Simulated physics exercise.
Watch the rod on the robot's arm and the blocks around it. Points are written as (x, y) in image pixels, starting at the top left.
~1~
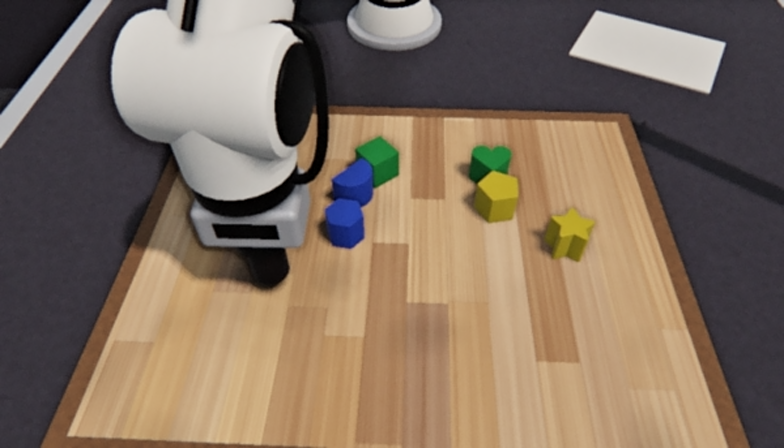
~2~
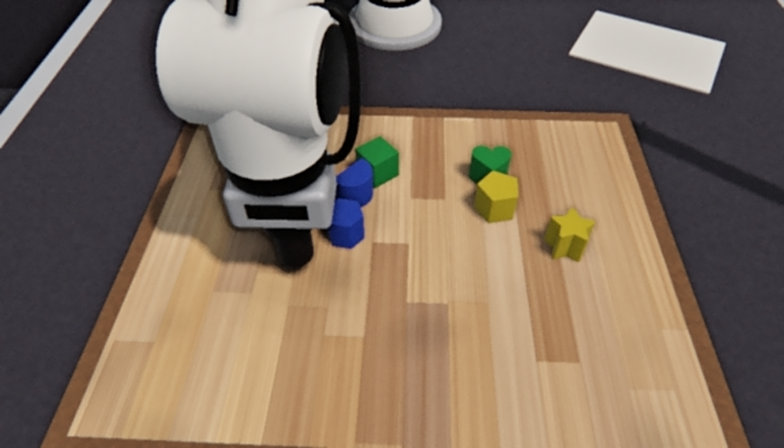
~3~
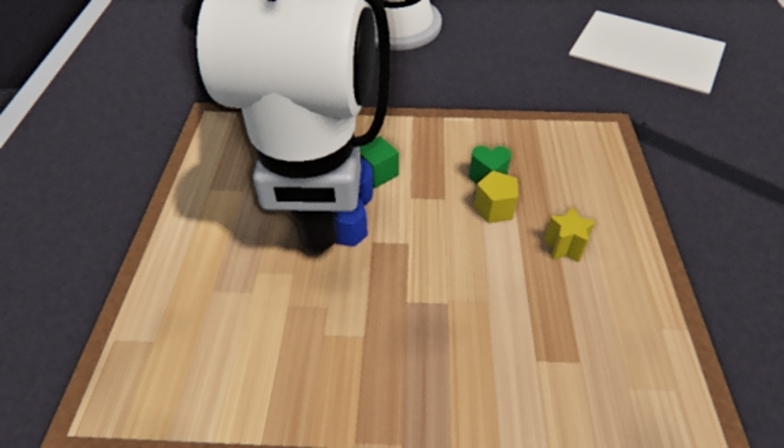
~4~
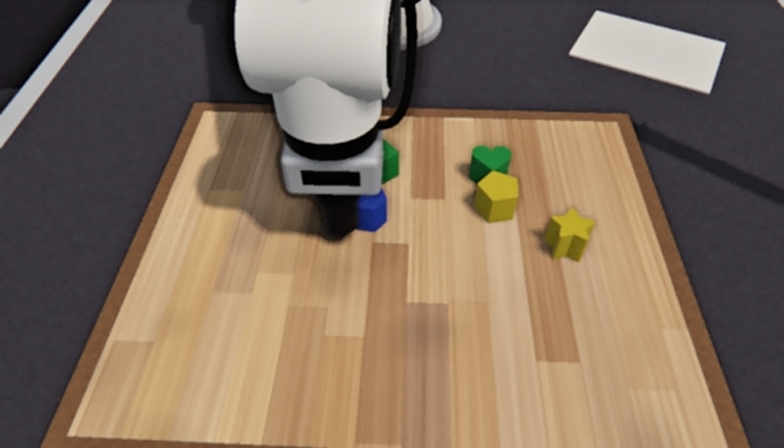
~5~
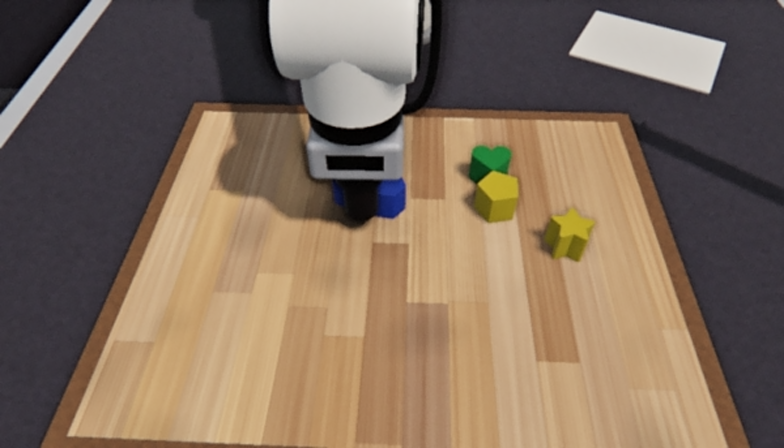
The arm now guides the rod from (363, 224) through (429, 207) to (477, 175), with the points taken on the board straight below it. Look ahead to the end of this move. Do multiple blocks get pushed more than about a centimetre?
In short: Yes.
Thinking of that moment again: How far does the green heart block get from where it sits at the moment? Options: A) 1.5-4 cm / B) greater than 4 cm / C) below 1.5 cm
Answer: A.
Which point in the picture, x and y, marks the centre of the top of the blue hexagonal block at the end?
It should be at (418, 161) by then.
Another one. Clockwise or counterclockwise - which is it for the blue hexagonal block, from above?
Anticlockwise, looking down.
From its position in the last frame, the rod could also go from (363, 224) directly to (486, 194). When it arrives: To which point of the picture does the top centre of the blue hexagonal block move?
I predict (418, 162).
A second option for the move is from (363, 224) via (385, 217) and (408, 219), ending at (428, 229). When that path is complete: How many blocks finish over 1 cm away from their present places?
Shifted over 1 cm: One.
On the path given first. One third of the way, rod (408, 199); blue hexagonal block (413, 166), turned 70° anticlockwise.
Two thirds of the way, rod (449, 184); blue hexagonal block (418, 161), turned 100° anticlockwise.
At the end, rod (479, 162); blue D-shaped block in place; blue hexagonal block (418, 161), turned 100° anticlockwise; green heart block (510, 149), turned 30° clockwise.
